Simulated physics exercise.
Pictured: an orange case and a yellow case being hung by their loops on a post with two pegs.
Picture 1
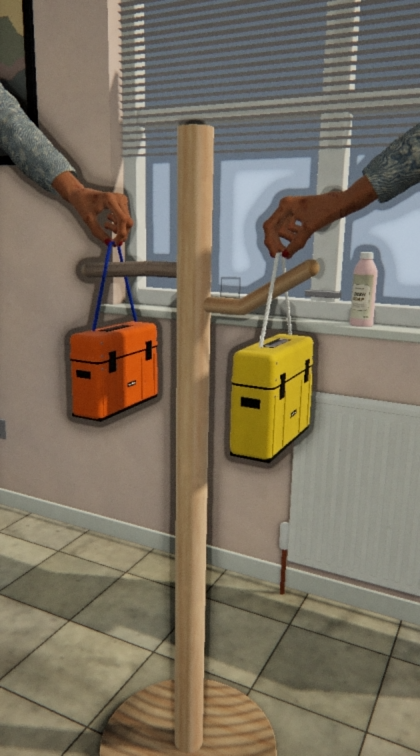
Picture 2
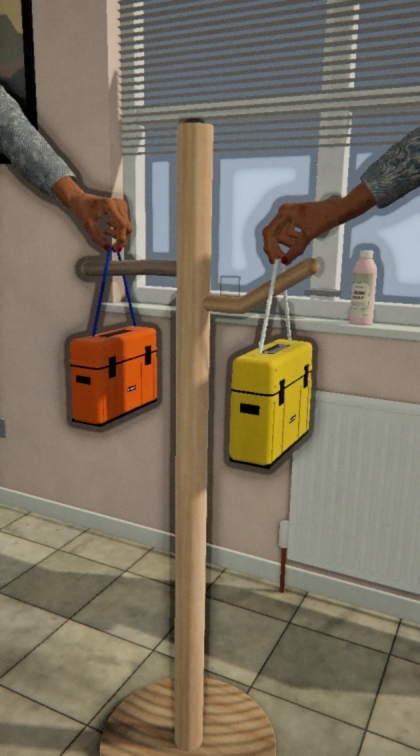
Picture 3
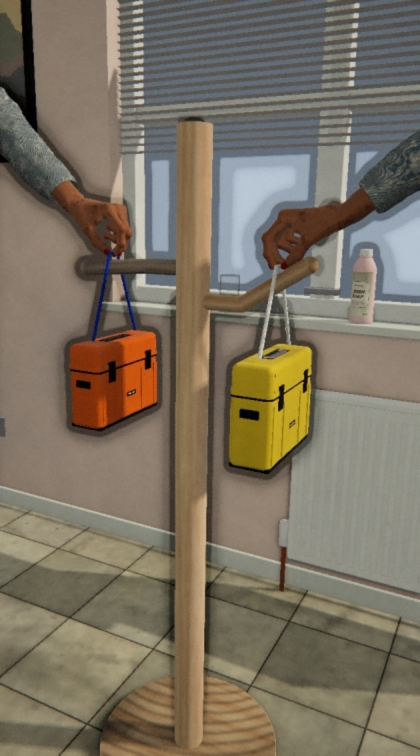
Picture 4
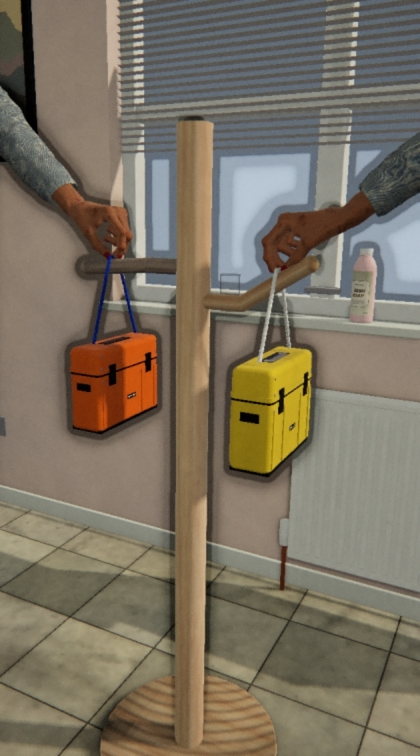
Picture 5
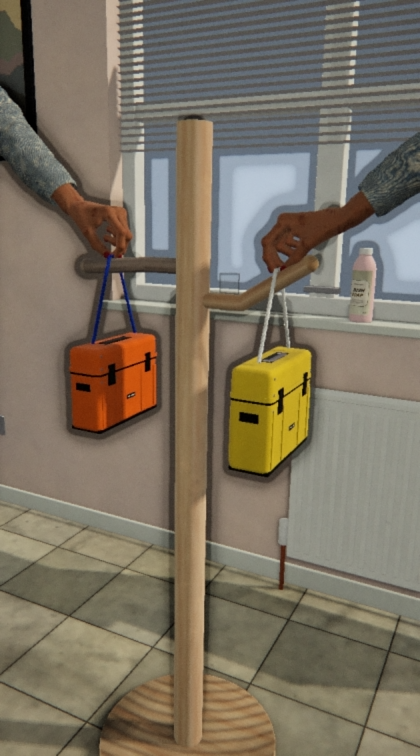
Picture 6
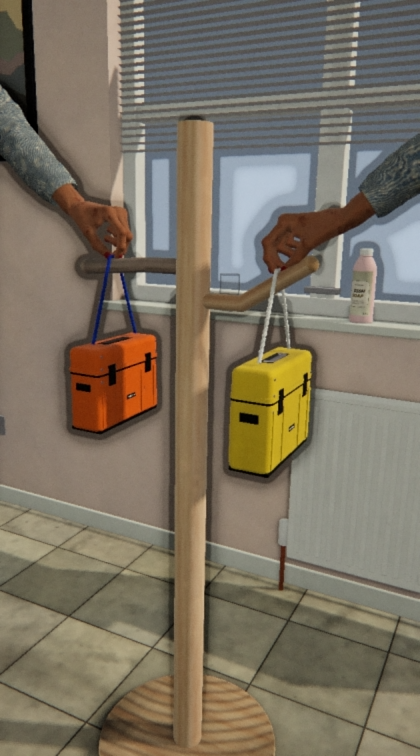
Two hands lower an orange case and a yellow case slightly beside a wooden post.
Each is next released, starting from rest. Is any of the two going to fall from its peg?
Orange case: No, it stays; yellow case: No, it stays.
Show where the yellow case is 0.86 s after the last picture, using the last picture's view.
Look near pixel (212, 422).
Then, 0.42 s on from there, orange case still up near (114, 380); yellow case still up near (220, 422).
Then, 0.86 s on from there, orange case still up near (111, 381); yellow case still up near (212, 422).
In the end, orange case still up near (110, 381); yellow case still up near (195, 419). The orange case holds on and the yellow case remains on its peg.
